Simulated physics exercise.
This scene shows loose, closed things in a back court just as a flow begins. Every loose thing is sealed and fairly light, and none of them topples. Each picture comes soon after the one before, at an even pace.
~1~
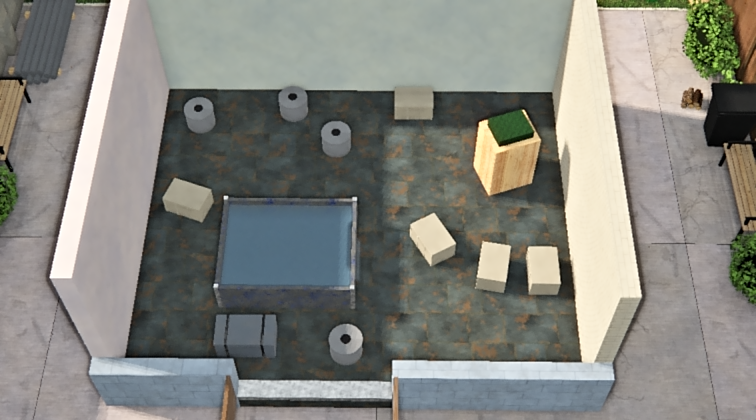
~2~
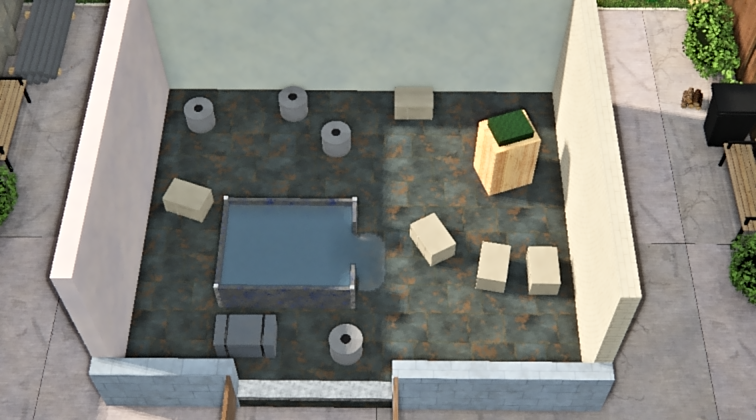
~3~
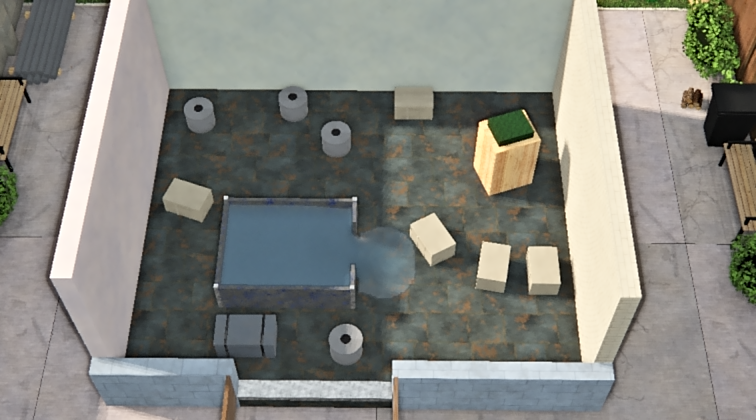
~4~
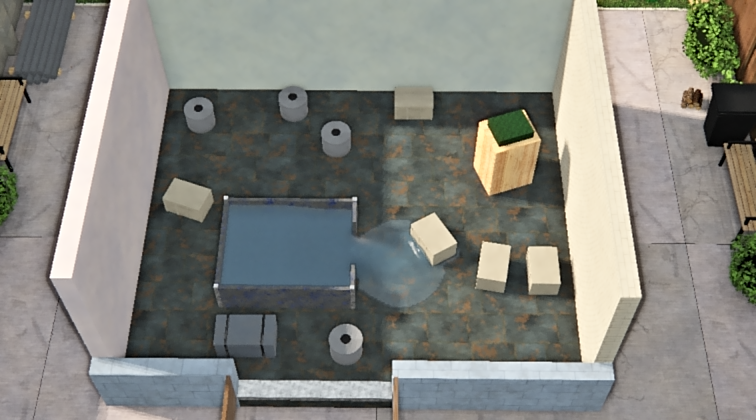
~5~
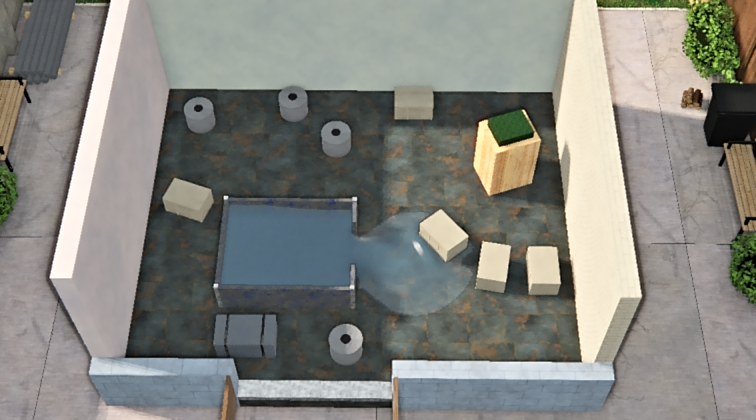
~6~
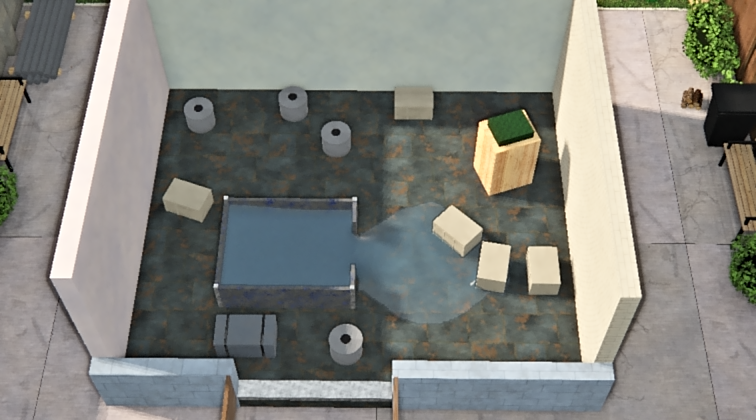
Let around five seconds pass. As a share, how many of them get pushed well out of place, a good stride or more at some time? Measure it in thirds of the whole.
The result is a share beneath one third.
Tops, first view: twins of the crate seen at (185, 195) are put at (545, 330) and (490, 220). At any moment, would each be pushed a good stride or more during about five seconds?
Sequence: Knocked aside; knocked aside.
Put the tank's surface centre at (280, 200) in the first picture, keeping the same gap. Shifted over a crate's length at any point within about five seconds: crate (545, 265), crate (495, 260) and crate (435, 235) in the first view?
Object by object: Over the mark, over the mark, over the mark.
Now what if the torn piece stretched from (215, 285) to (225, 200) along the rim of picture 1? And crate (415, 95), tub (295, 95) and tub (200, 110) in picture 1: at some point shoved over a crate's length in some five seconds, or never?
In turn: Moved that far, moved that far, moved that far.
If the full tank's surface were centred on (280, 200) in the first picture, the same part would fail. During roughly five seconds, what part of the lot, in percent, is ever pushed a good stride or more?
By my count it is some 30 %.
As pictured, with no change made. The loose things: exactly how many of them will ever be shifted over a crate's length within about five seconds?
2 in all.
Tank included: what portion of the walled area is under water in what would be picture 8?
25 in a hundred, roughly.
A moment on, 1 of 10 are well off their spots; 0 afloat.
Next, 2 of 10 are well off their spots; 2 afloat.
Later, 1 of 10 are well off their spots; 3 afloat.
In the end, 1 of 10 are well off their spots, and 2 have been at some point; 3 afloat.
